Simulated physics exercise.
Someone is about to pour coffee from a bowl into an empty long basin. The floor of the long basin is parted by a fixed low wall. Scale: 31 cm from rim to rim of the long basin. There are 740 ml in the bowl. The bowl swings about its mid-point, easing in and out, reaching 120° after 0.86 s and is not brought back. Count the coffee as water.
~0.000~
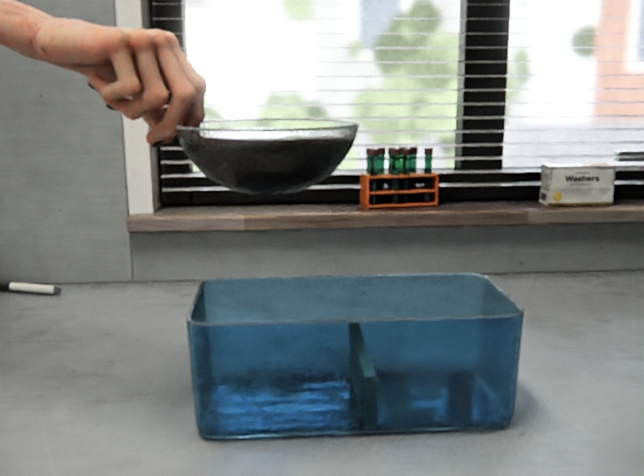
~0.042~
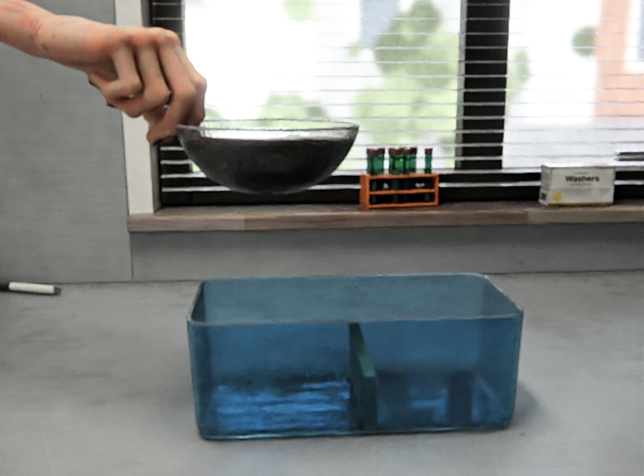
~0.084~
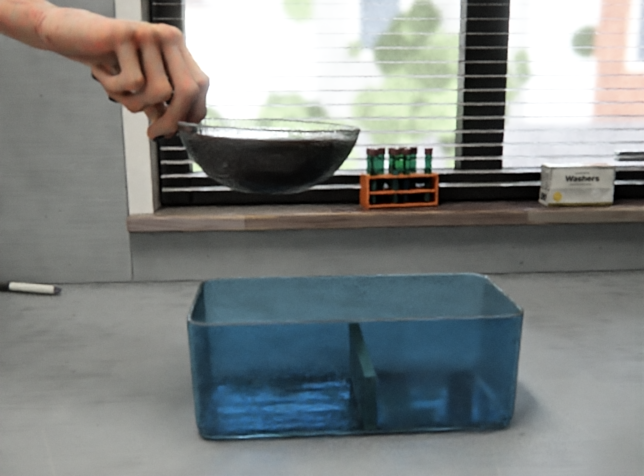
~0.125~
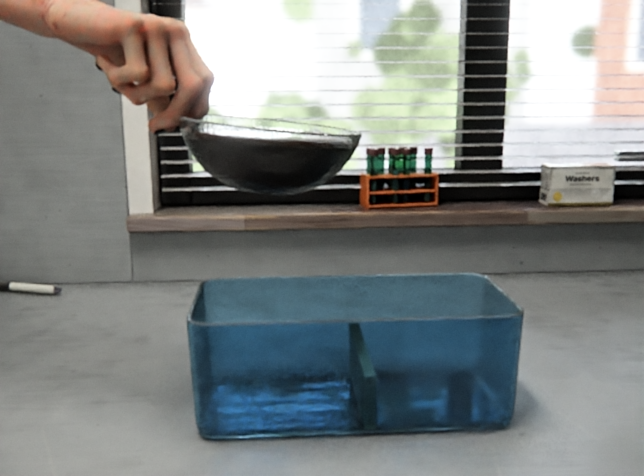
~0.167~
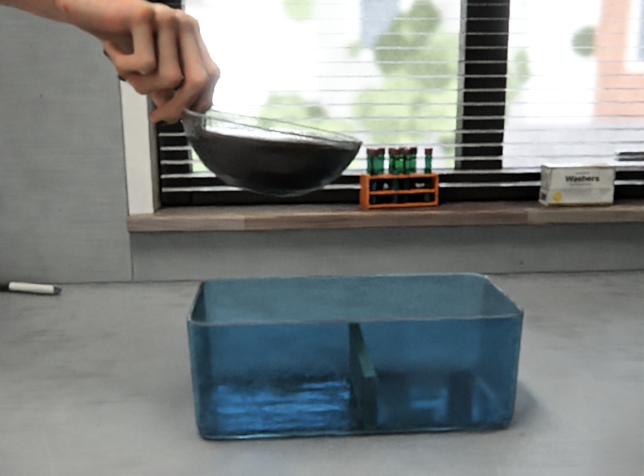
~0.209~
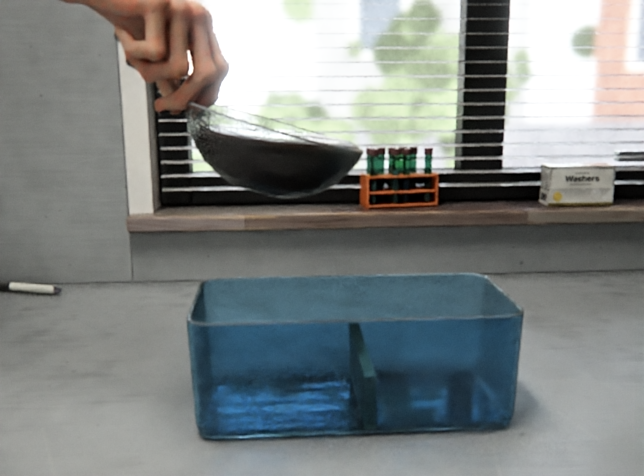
A hand held a clear bowl of dark coffee above a divided blue basin on a gray counter, then slowly raised the bowl's left side, tilting it gently down to the right.
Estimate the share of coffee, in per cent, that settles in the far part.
The far part has some 81 per cent.
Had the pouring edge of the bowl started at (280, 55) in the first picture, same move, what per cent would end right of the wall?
Then about 35 per cent.
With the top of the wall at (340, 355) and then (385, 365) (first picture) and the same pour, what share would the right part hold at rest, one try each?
First 85, then 50 per cent.
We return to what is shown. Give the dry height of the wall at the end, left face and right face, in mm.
Some 50 mm on the left and 24 mm on the right.
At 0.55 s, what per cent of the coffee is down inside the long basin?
Near 52 in a hundred.
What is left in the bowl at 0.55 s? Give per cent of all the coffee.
Some 8 per cent.
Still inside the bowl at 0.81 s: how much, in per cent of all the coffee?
Near 0 in a hundred.
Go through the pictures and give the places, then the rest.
It leans 0°; its right rim is at (357, 125); the coffee meets the walls at (184, 135) and (352, 134); the long basin's rim runs from (195, 302) to (503, 294); the wall's top is at (362, 350), in the first picture.
It leans 1°; its right rim is at (358, 127); the coffee meets the walls at (184, 135) and (352, 135), in the second picture.
It leans 3°; its right rim is at (359, 130); the coffee meets the walls at (185, 133) and (353, 136), in the third picture.
It leans 6°; its right rim is at (360, 135); the coffee meets the walls at (187, 131) and (354, 139), in the fourth picture.
It leans 11°; its right rim is at (361, 143); the coffee meets the walls at (190, 129) and (356, 142), in the fifth picture.
It leans 17°; its right rim is at (361, 152); the coffee meets the walls at (195, 128) and (360, 146); 1 per cent is over the edge, in the sixth picture.
Then, 0.55 s in, the tilt is 86° and 8 per cent is still to pour, 0 is left of the wall and 51 right of it.
Then, 0.81 s in, the tilt is 119° and 0 per cent is still to pour, 14 is left of the wall and 81 right of it.
Then, 1.07 s in, the tilt is 120° and 0 per cent is still to pour, 16 is left of the wall and 81 right of it.
Then, 1.36 s in, the tilt is 120° and 0 per cent is still to pour, 16 is left of the wall and 81 right of it.
Finally, 16 per cent lies left of the wall, 81 right of it and 3 outside.
